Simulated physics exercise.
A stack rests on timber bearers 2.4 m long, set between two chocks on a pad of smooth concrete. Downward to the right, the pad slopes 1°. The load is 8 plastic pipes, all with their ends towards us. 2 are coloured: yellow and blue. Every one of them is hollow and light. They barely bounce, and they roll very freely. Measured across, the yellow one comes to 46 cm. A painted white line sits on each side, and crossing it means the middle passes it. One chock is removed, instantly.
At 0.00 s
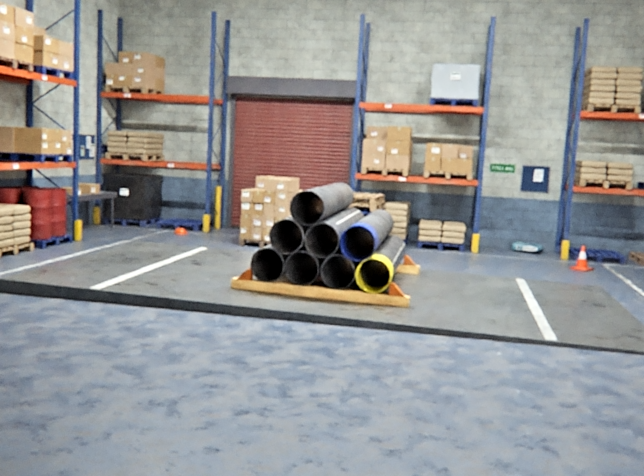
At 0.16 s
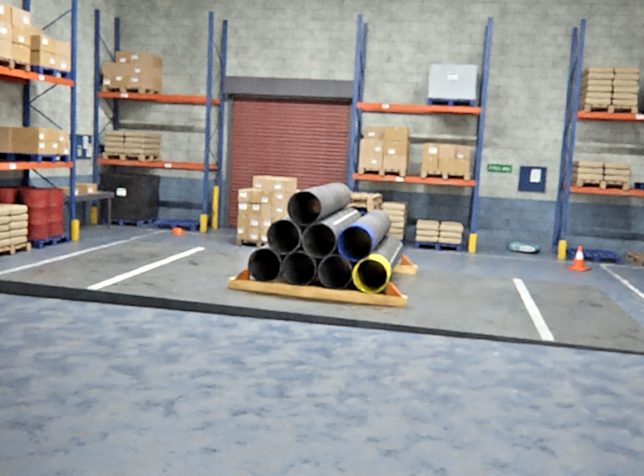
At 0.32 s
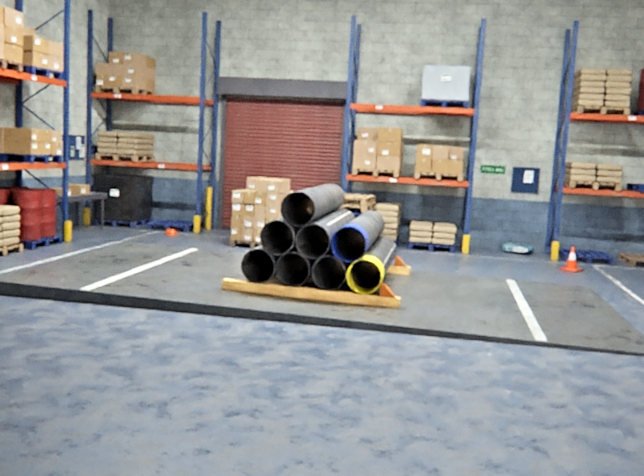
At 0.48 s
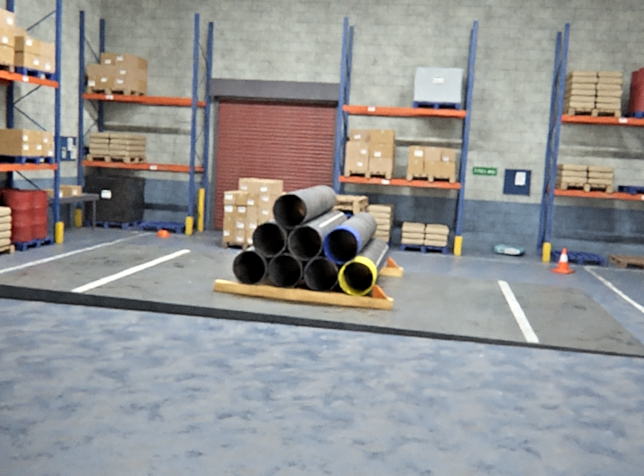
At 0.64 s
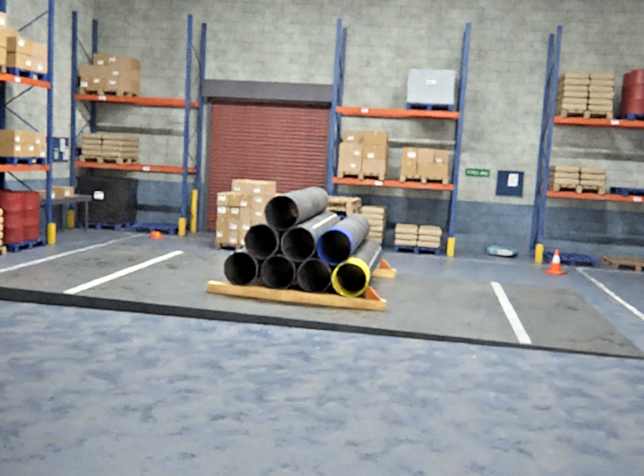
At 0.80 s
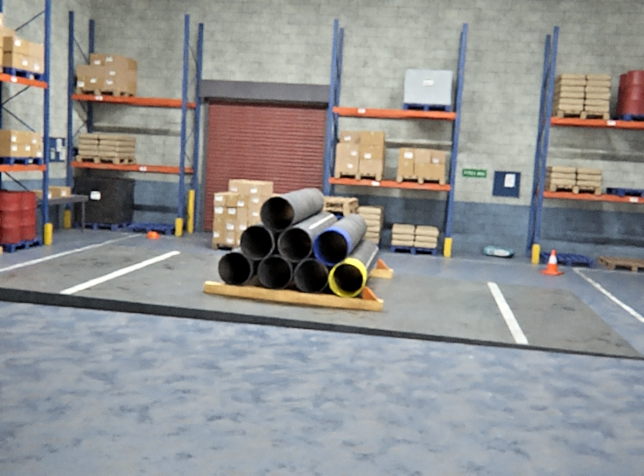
The camera turns slightly to the right in a warehouse, looking across a blue-grey floor toward a red shutter and tall blue-and-orange racks. Black pipes, with one blue and one yellow at the right, lie stacked end-on on timber between white lines, an orange cone farther right. The view slides gently left, the left wedge disappears early with nobody in sight, and the pipes stay still on their timber.
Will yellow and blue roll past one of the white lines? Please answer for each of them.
As for yellow, it fails to pass a line; as for blue, it fails to pass a line.
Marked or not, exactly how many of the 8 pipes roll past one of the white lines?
Total: 2.
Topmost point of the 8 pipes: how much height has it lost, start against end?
It sits roughly 40 cm lower at the end.
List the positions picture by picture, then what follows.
In the first picture, yellow at (373, 276), blue at (358, 243); both chocks in; lines at (125, 277) and (542, 322); the pad slopes 1° down to the right; 4 of the 8 form the bottom row.
In the second picture, yellow at (371, 276), blue at (355, 244).
In the third picture, yellow at (364, 277), blue at (349, 244); left chock gone.
In the fourth picture, yellow at (357, 278), blue at (341, 246).
In the fifth picture, yellow at (350, 280), blue at (334, 247).
In the sixth picture, yellow at (347, 280), blue at (331, 248); lines at (96, 281) and (514, 326).
After 1.1 s, yellow is on the bearers, 50 cm from the bearers' right end; blue is up on others, 70 cm from the bearers' right end; 0 over a line so far.
At rest (6.0 s), yellow is on the bearers, 50 cm from the bearers' right end; blue is up on others, 70 cm from the bearers' right end; 2 over a line so far.
